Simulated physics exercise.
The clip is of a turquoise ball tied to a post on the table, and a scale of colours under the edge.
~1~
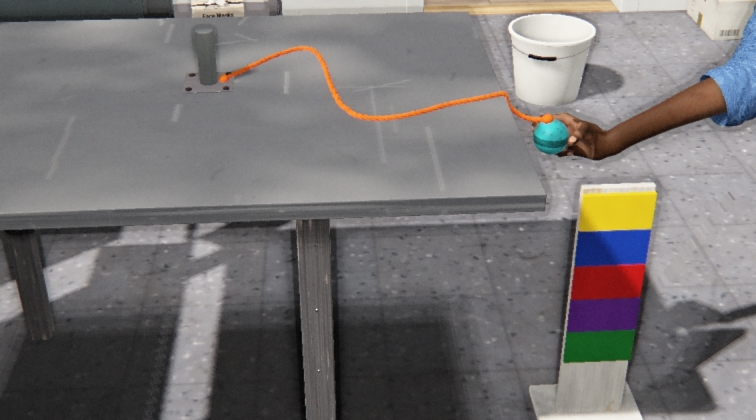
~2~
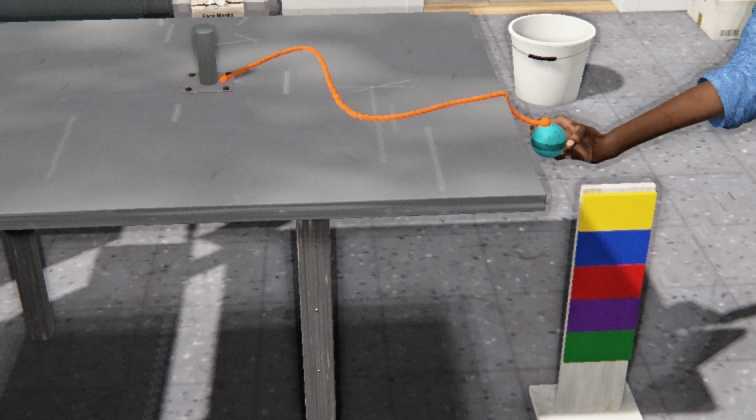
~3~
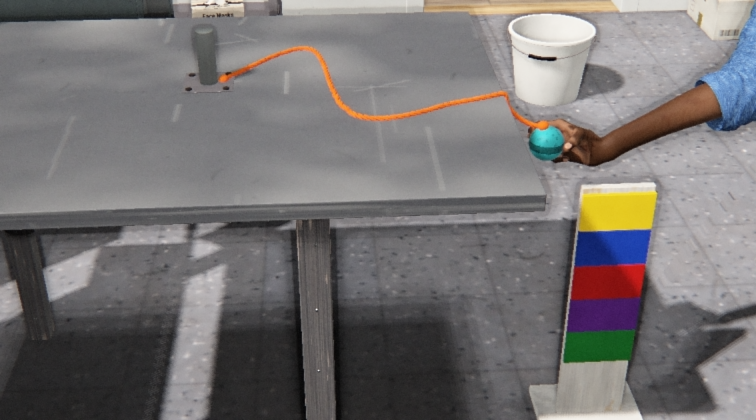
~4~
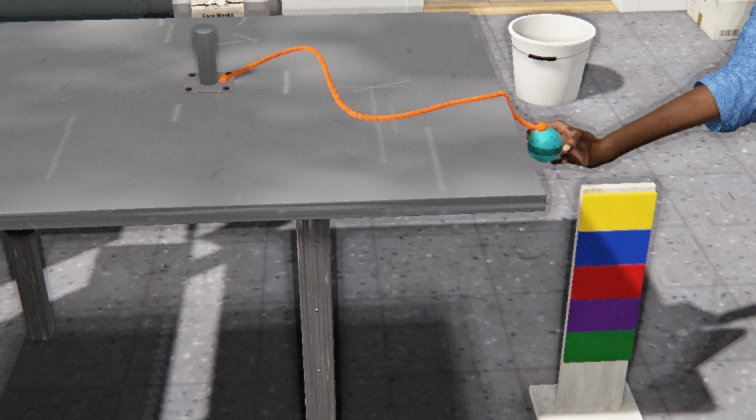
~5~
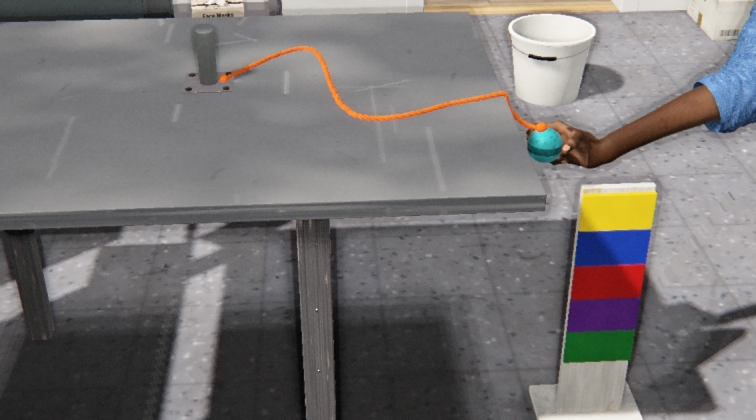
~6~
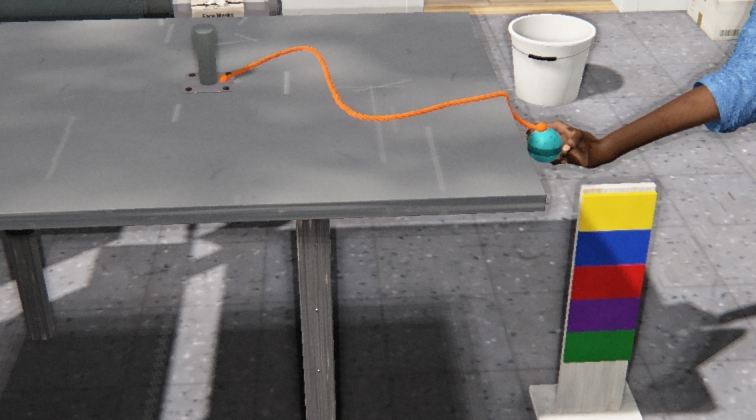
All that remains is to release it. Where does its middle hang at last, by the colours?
The purple one.
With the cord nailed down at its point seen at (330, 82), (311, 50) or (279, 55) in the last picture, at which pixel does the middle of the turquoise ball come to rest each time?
The places are (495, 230), (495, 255) and (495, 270).
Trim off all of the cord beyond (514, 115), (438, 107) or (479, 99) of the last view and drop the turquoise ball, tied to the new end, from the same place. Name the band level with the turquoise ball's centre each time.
Try by try: Red; yellow; blue.
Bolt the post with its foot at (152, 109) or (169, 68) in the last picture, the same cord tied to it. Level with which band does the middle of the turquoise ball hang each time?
It would be red; red.
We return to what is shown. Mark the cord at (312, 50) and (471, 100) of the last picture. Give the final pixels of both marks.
About (352, 81), and the other about (491, 207).
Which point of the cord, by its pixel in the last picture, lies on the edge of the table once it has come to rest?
At (343, 107), roughly.
Soon after, ball near (489, 293); level with purple.
After that, ball near (484, 293); level with purple.
In the end, ball near (482, 295); level with purple. The cord holds its middle at purple.
